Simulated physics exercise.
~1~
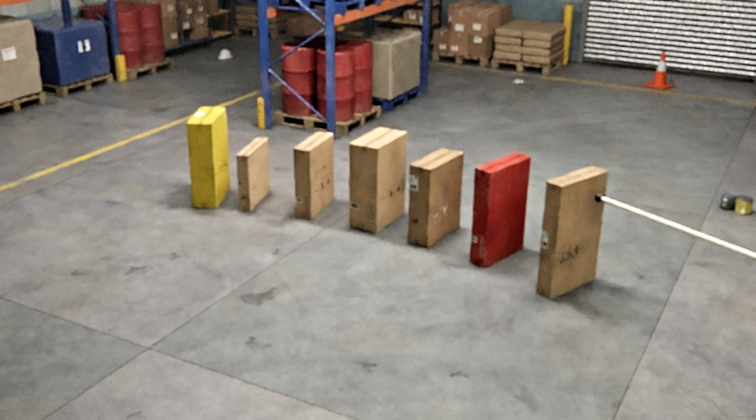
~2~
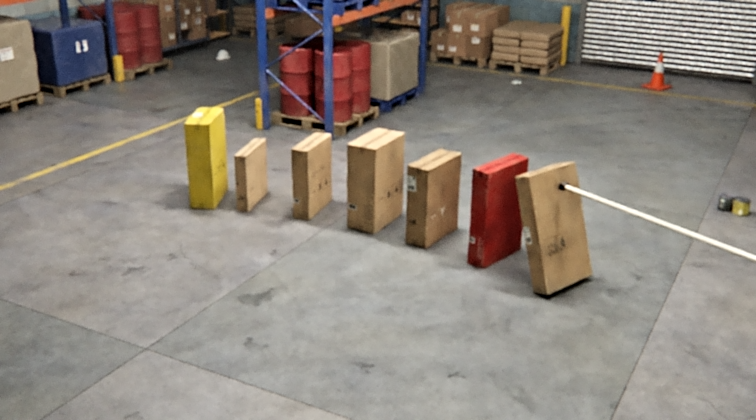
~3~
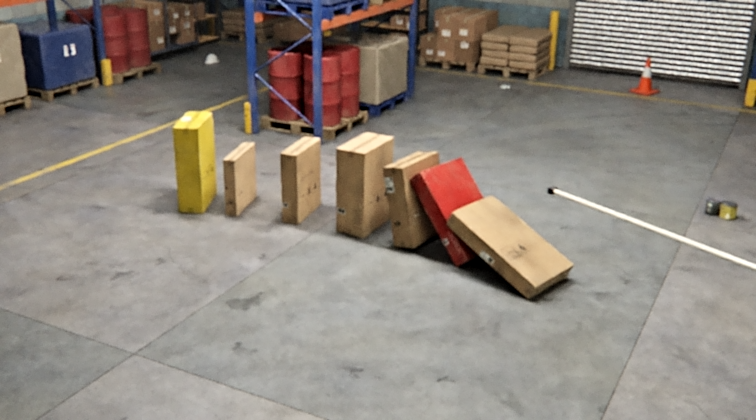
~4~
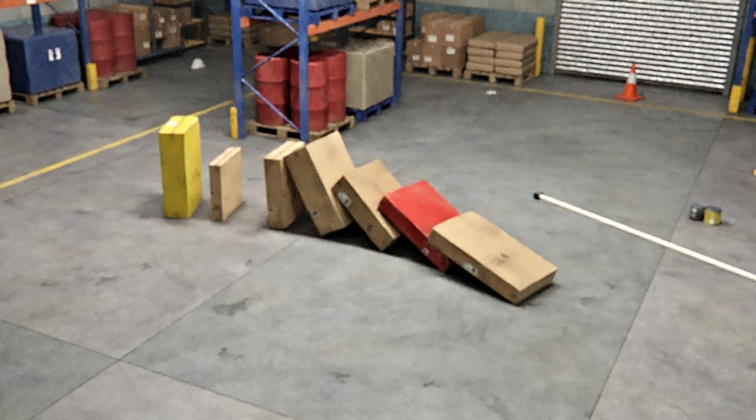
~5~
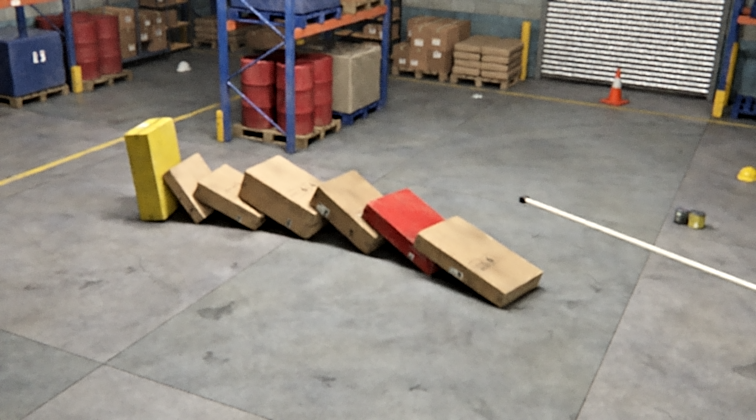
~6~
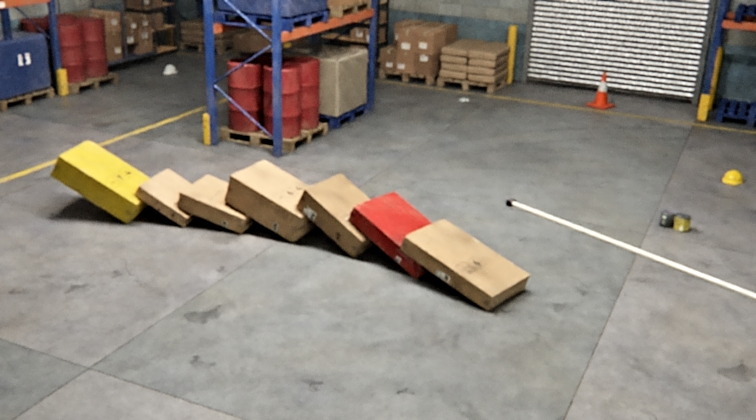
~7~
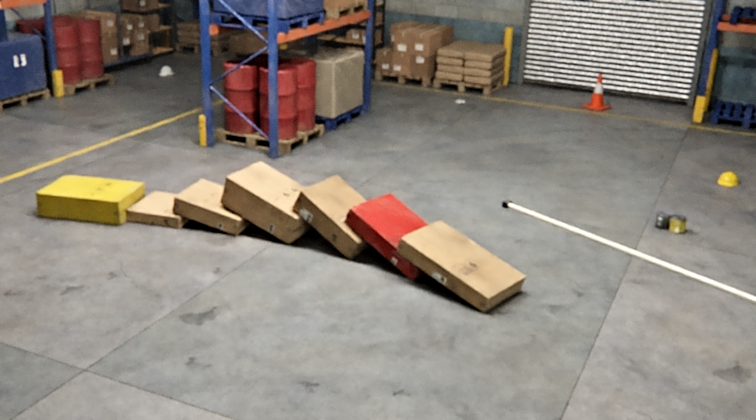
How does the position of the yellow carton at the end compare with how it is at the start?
At the start the yellow carton stands upright at the left end of the row. By the end it has toppled to the left and lies flat on the floor.
